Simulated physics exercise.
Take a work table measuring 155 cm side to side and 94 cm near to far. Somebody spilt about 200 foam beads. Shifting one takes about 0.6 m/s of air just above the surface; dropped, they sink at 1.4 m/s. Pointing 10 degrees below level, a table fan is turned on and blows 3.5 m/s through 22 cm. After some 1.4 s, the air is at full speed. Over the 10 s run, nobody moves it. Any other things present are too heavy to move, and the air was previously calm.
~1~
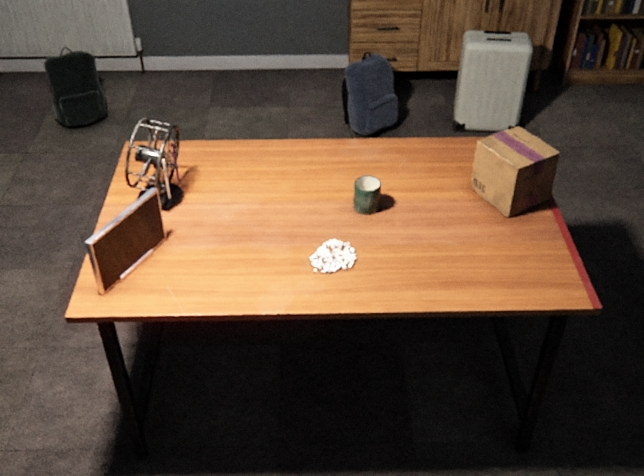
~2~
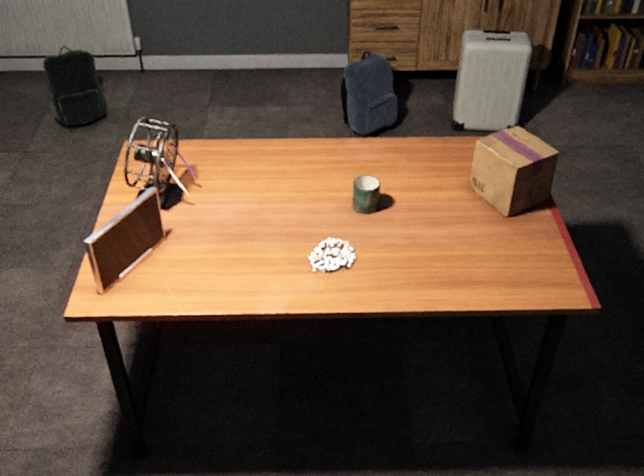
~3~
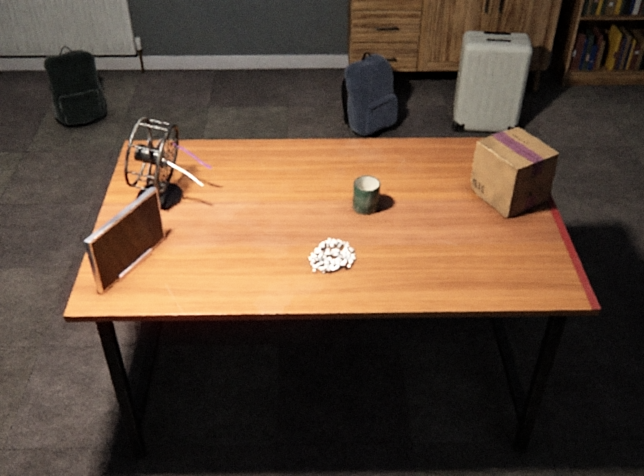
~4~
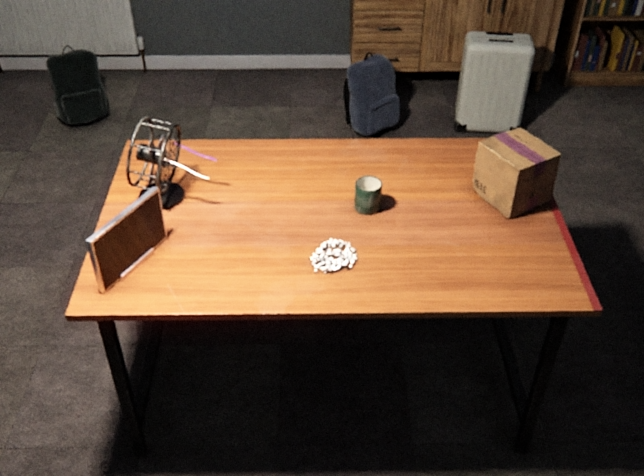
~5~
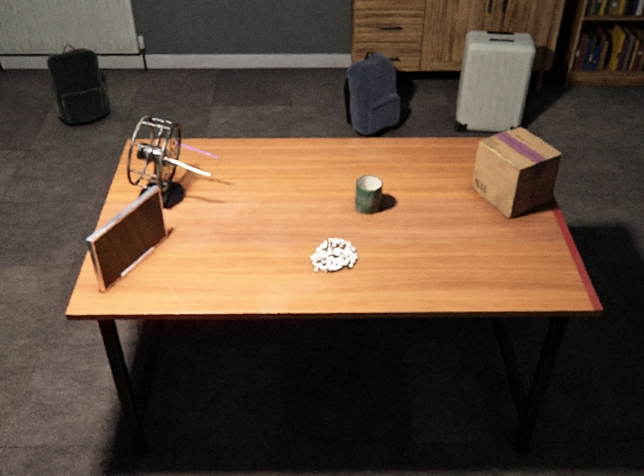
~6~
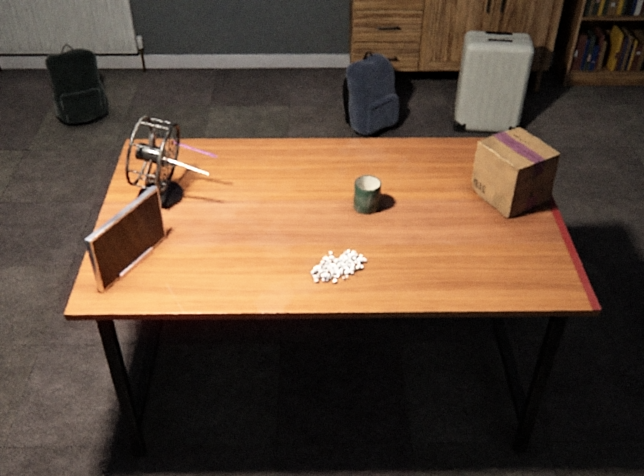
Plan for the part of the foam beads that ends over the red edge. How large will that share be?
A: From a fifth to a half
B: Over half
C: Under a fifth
Answer: C.
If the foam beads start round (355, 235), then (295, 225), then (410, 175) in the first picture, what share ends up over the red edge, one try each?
Try by try: About 15 per cent, 10 per cent and 40 per cent.
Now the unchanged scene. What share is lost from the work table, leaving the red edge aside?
Estimate: Close to 100 per cent.
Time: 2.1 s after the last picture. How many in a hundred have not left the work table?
Around 0 in a hundred.
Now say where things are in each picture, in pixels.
The middle of the foam beads is near (331, 259), none has stirred yet and the mouth of the table fan is at (153, 156), in the first picture.
The middle of the foam beads is near (330, 259), none has stirred yet and the red edge is centred on (558, 209), in the second picture.
The middle of the foam beads is near (330, 259), none has stirred yet, the top of a mug is at (367, 183) and the top of a laptop is at (122, 213), in the third picture.
The middle of the foam beads is near (331, 259) and none has stirred yet, in the fourth picture.
The middle of the foam beads is near (333, 254) and none has stirred yet, in the fifth picture.
The middle of the foam beads is near (339, 266), the farthest in sight from the table fan is at (362, 267) and about 85 % have left their places, in the sixth picture.
Then, 0.9 s after the last picture the count stands so, 0 % are over the red edge.
Then, 2.1 s after the last picture the count stands so, 0 % are over the red edge.
Then, 4.4 s after the last picture the count stands so, 0 % are over the red edge.
Then, 8.9 s after the last picture, at the end, 0 % are over the red edge.
